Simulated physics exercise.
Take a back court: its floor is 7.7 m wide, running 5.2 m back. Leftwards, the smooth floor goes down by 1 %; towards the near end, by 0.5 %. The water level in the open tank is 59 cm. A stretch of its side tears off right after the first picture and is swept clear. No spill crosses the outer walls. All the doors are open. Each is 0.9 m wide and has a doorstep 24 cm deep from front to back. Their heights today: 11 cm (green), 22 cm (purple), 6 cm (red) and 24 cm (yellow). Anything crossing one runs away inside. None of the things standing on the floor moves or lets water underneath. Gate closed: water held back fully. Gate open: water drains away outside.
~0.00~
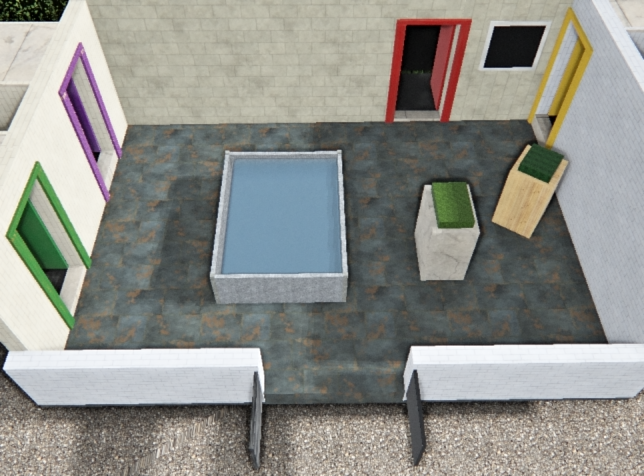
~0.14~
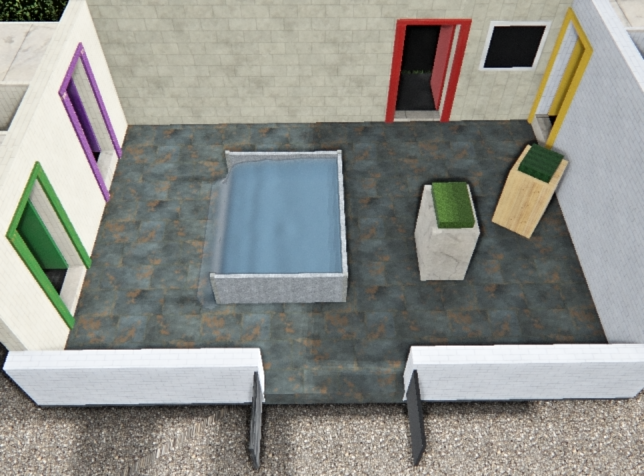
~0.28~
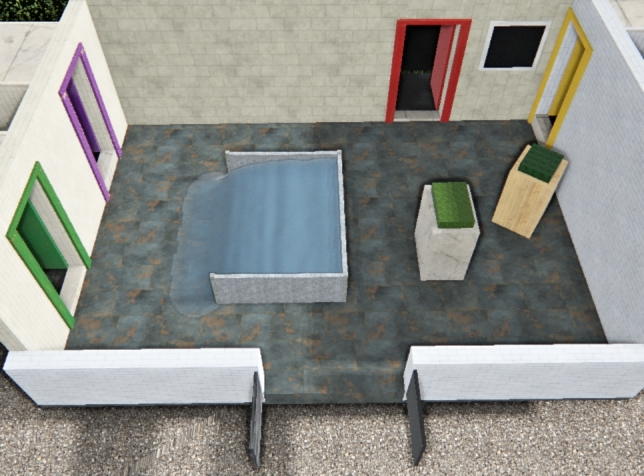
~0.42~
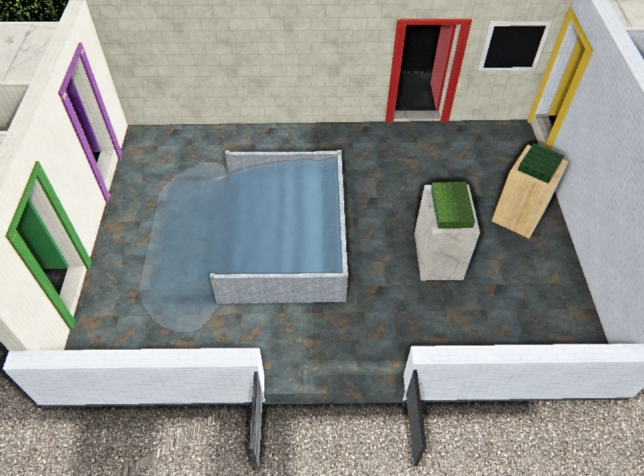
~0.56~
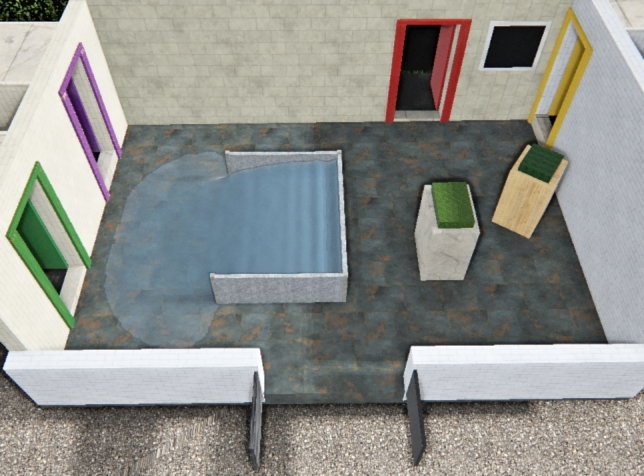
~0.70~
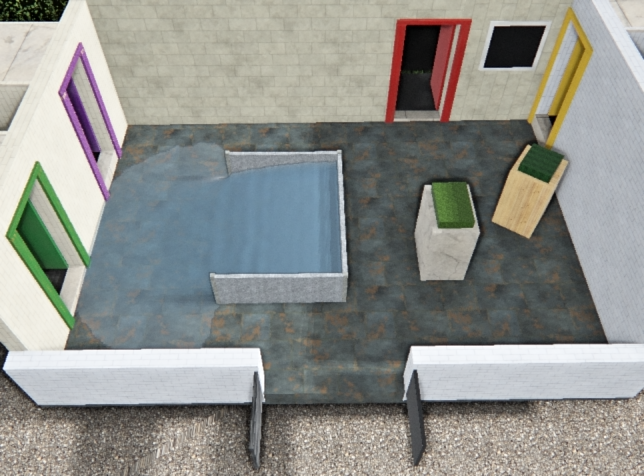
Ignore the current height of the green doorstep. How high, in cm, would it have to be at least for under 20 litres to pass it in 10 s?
At least about 29 cm.
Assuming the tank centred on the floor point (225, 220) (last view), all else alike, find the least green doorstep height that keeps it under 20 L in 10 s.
In this case, 28 cm or so.
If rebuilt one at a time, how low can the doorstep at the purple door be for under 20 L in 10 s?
At purple, roughly 23 cm.
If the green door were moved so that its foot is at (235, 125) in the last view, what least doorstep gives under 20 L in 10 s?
Roughly 6.5 cm.
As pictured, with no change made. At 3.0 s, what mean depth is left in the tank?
It averages near 11 cm.
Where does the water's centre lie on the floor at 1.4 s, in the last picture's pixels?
(211, 237), roughly.
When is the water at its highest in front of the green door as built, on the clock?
Near 1.8 seconds.
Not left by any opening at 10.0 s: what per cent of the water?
Around 84 per cent of the water.
After 1.4 s water covers 30 % of the floor, deepest (42 cm) near (106, 243); 31 cm at the green door, 56 litres in over its 11 cm doorstep.
After 3.0 s water covers 40 % of the floor, deepest (36 cm) near (56, 380); 23 cm at the green door, 226 litres in over its 11 cm doorstep.
After 10.0 s water covers 95 % of the floor, deepest (11 cm) near (467, 256); 8 cm at the green door, 288 litres in over its 11 cm doorstep.
At the green door as built, the water arrived by 0.7 s and peaked near 33 cm at 1.8 s.
Run again over the same 10 s with other heights there, 43 litres in over 25.5 cm, 4 litres over 34.5 cm. The limit of 20 litres is kept from about 29 cm up.
